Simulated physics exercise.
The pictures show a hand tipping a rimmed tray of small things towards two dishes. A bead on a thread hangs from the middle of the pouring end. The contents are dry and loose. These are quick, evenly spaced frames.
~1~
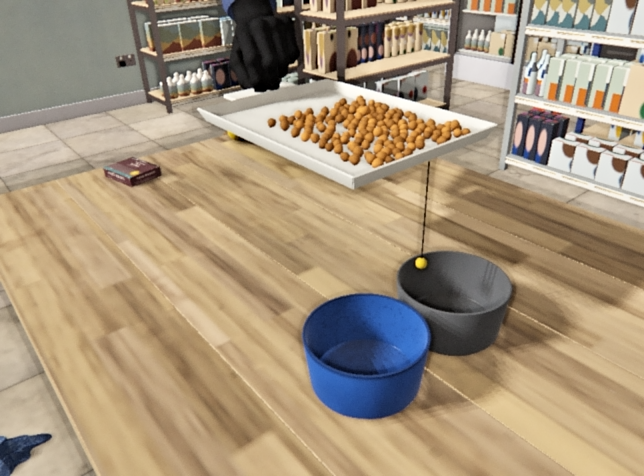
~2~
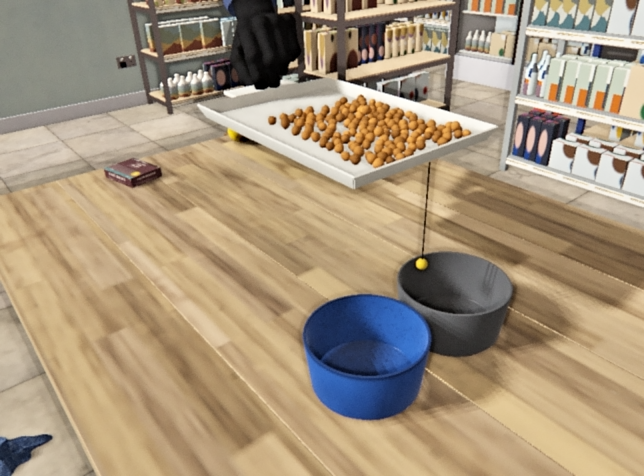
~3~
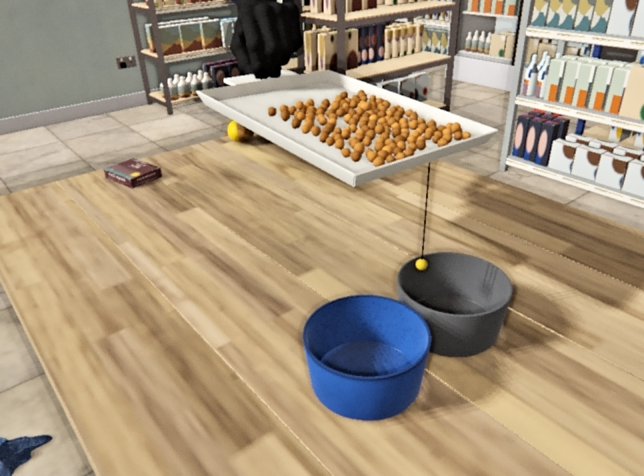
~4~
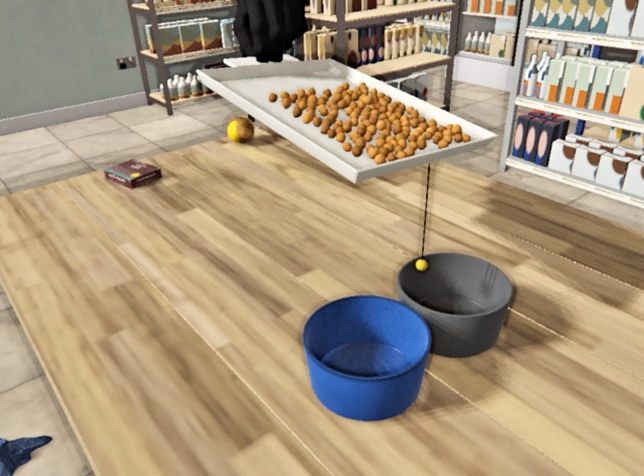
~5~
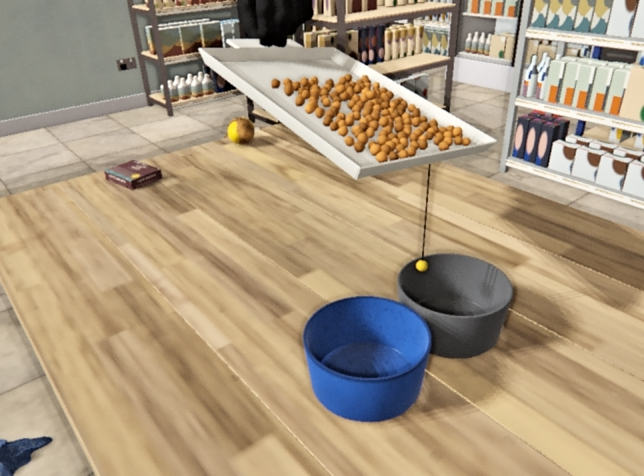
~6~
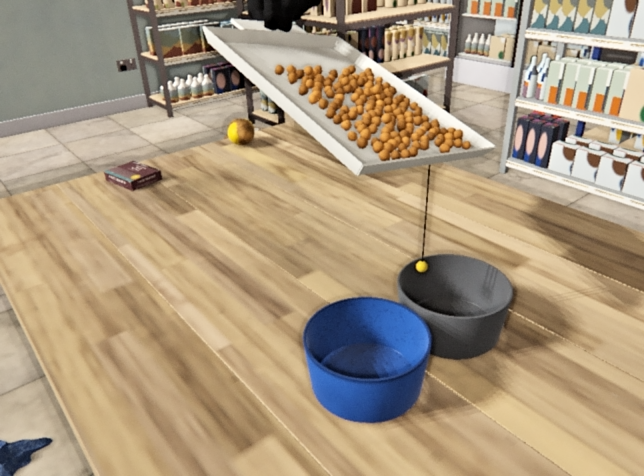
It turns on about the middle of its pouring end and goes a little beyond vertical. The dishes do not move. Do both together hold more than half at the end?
Caught overall: Less than half.
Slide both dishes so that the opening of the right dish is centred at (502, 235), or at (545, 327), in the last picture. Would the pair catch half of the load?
At the first place the larger part, at the second the smaller part.
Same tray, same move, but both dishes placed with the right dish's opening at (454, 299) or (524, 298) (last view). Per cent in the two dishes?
In turn 20 and 10 in a hundred.
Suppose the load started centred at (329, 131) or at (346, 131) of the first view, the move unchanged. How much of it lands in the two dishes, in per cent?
Roughly 40 per cent, and 40 per cent.
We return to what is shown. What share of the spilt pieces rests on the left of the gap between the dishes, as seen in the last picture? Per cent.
About 0 per cent.
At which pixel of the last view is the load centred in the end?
Close to (492, 297).
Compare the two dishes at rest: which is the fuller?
Fuller: Right.
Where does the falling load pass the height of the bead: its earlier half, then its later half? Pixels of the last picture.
The first part at (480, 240); the rest at (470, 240).
Soon after the last picture, tray tipped steeply; nearly all on the tray; a stray few in the air.
A little later, tray tipped past a quarter turn; about a third in the right dish; about two thirds outside both; a small part in the air.
Later still, tray tipped past a quarter turn; about a third in the right dish; about two thirds outside both.
At rest, tray tipped past a quarter turn; none in the left dish; about a third in the right dish; about two thirds outside both.
